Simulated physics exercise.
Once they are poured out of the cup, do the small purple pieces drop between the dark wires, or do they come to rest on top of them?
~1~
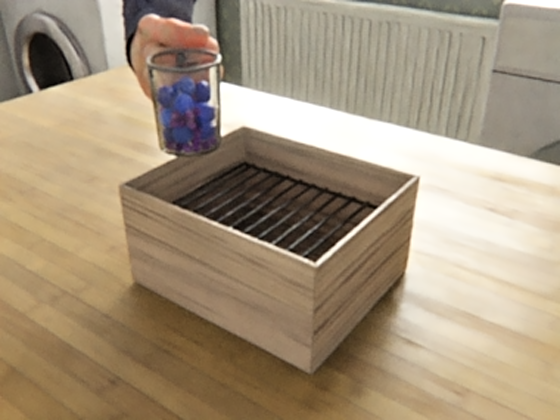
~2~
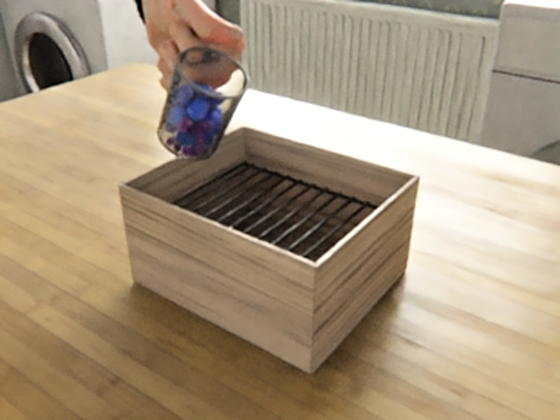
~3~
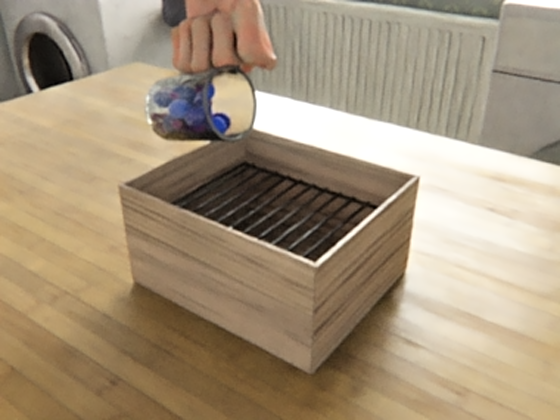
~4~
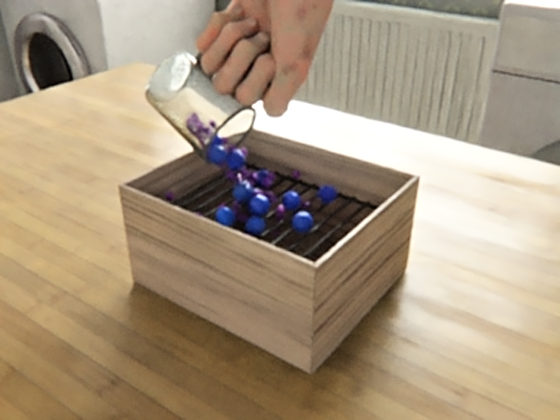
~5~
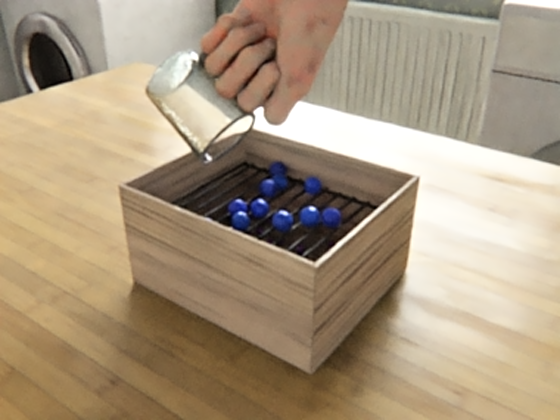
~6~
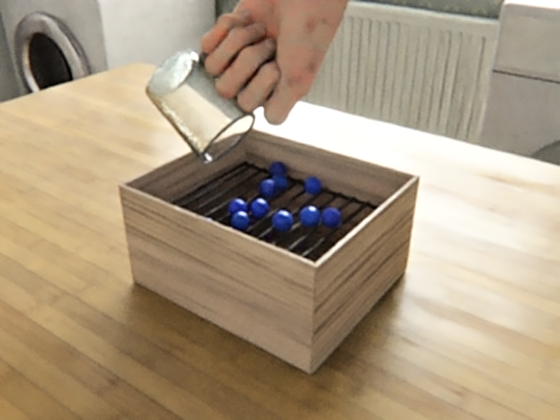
The purple pieces drop between the wires and disappear into the box. Only the blue balls stay resting on top of the wires.
